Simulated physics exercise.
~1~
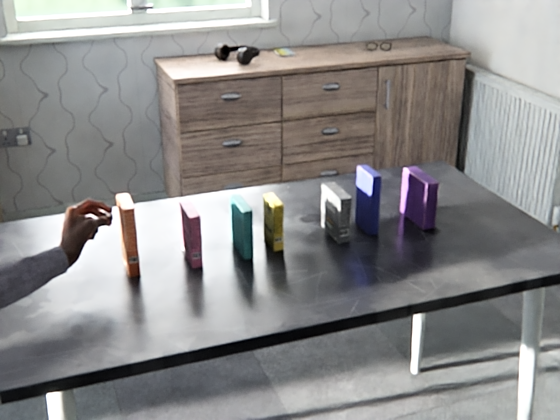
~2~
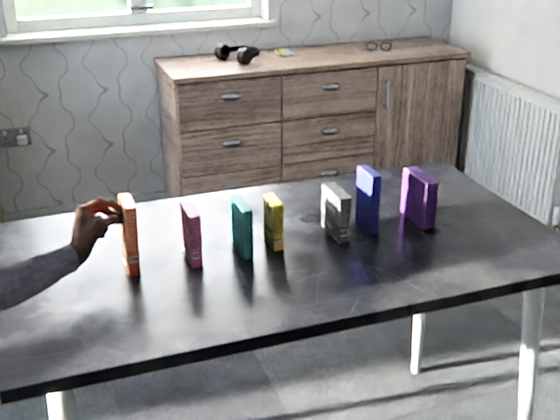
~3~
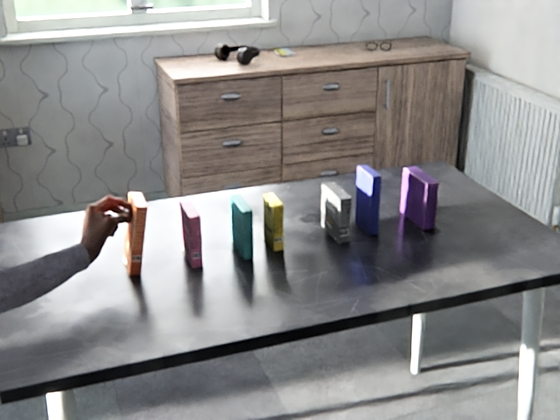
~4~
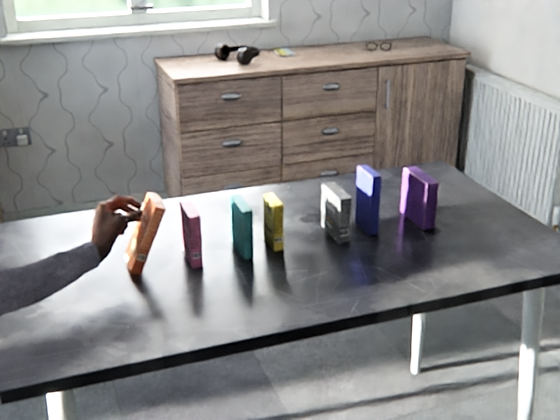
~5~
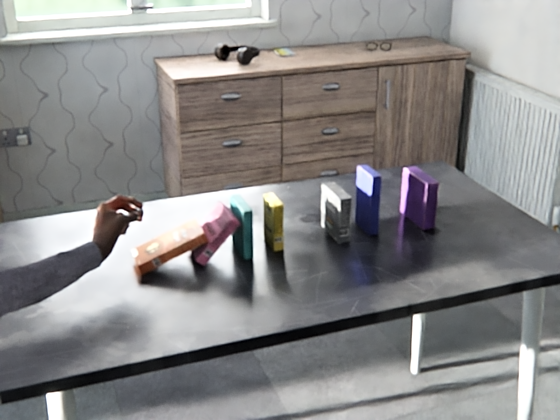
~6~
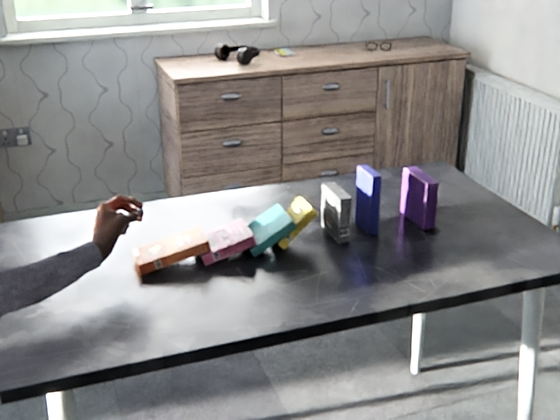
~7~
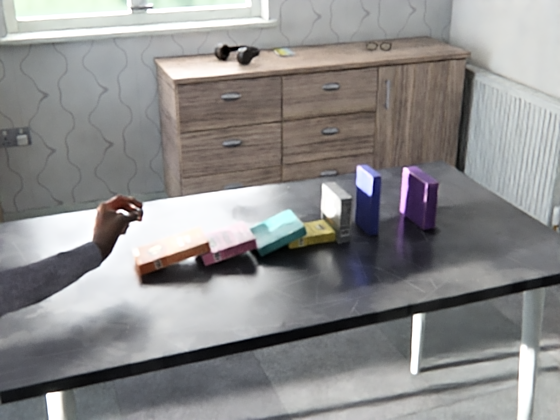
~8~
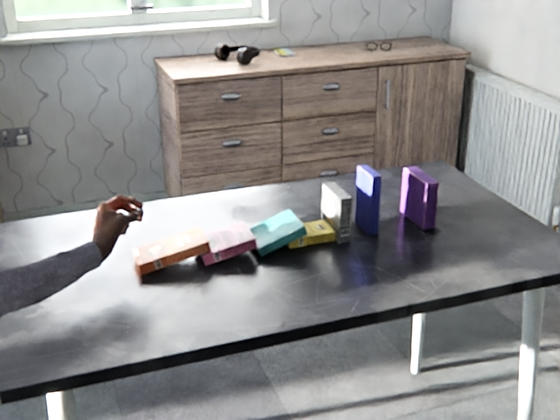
An orange packet stands at the left end of a line of upright, flat objects on a dark table, seen from slightly above in a room with a wooden sideboard behind. To its right stand pink, turquoise, yellow, grey, blue and purple pieces. A hand at the left pushes the orange packet's top until it tips rightward, then stays back. The orange packet falls against the pink one, which topples into the turquoise block, and that knocks down the yellow packet. These four end lying in an overlapping row, while the grey, blue and purple pieces remain standing.
